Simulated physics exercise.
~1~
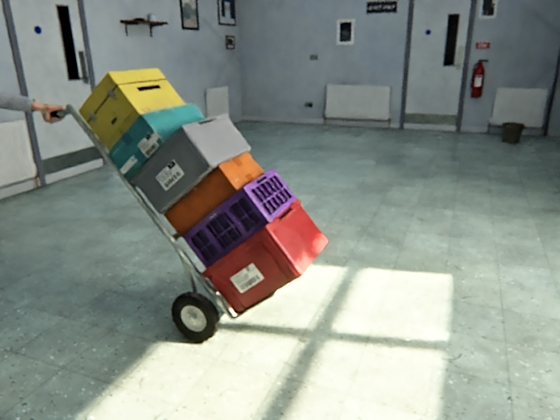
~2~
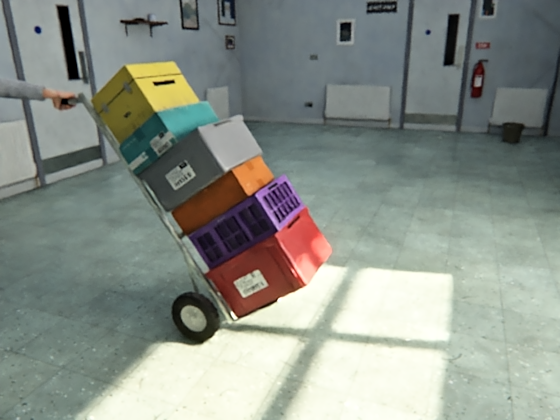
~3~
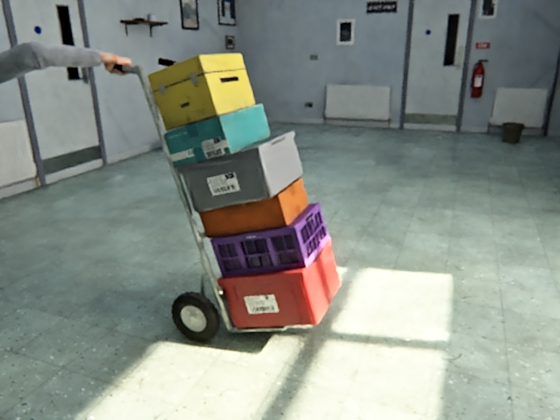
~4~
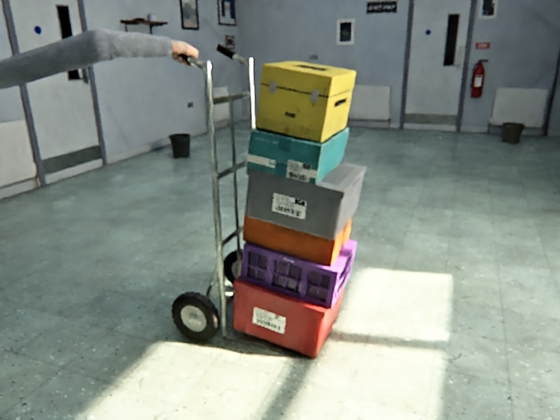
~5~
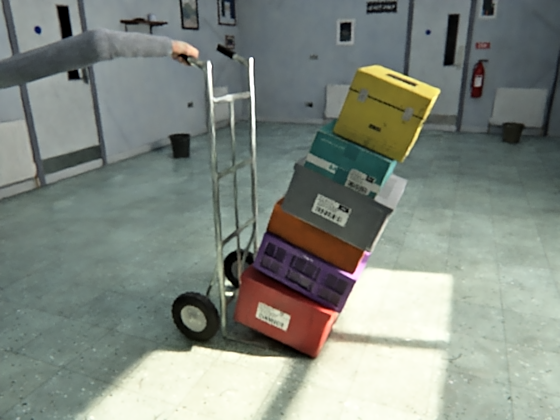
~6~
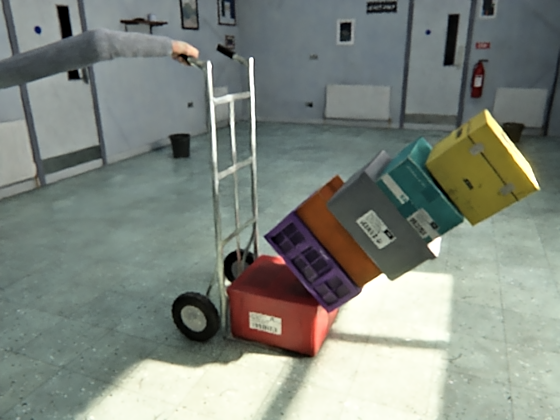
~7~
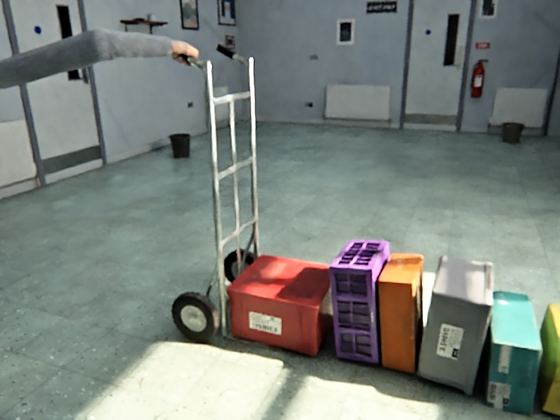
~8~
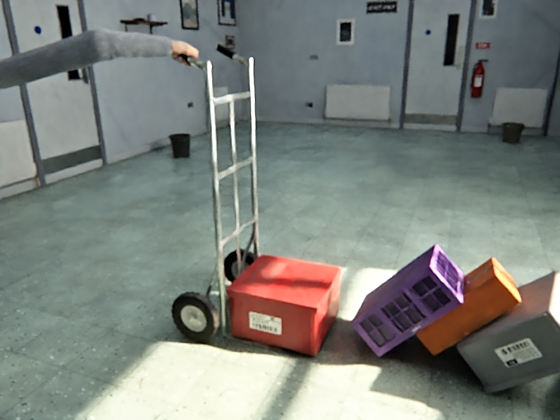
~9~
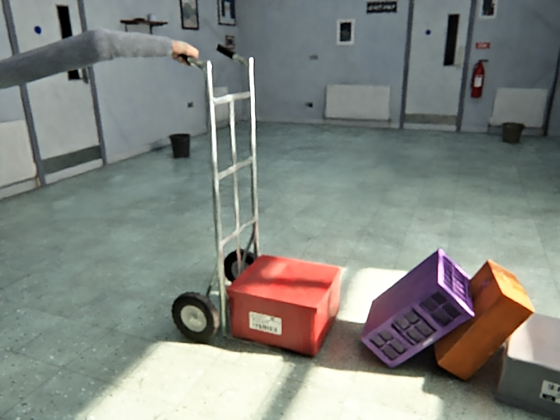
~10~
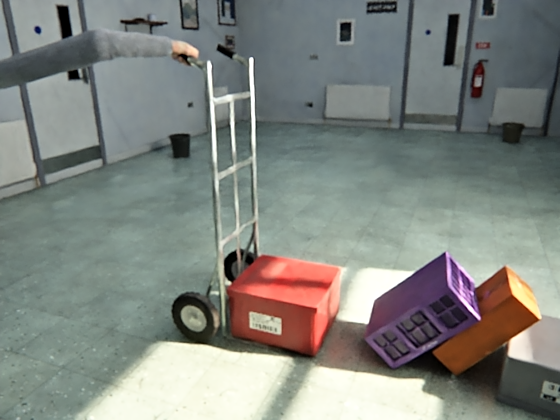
The clip opens on a sunlit room where a hand at the left holds a tilted hand truck loaded with a red tote, a purple crate, an orange box, a grey tote, a turquoise parcel and a yellow toolbox. The arm swings the truck upright, and the stack stands for a moment before leaning away to the right. Everything above the red tote tips over together and topples to the floor in a row. The pieces tumble further right, some leaving view. Finally, the red tote stays at the truck's base, while the purple crate and orange box lie tilted beside the partly visible grey tote.
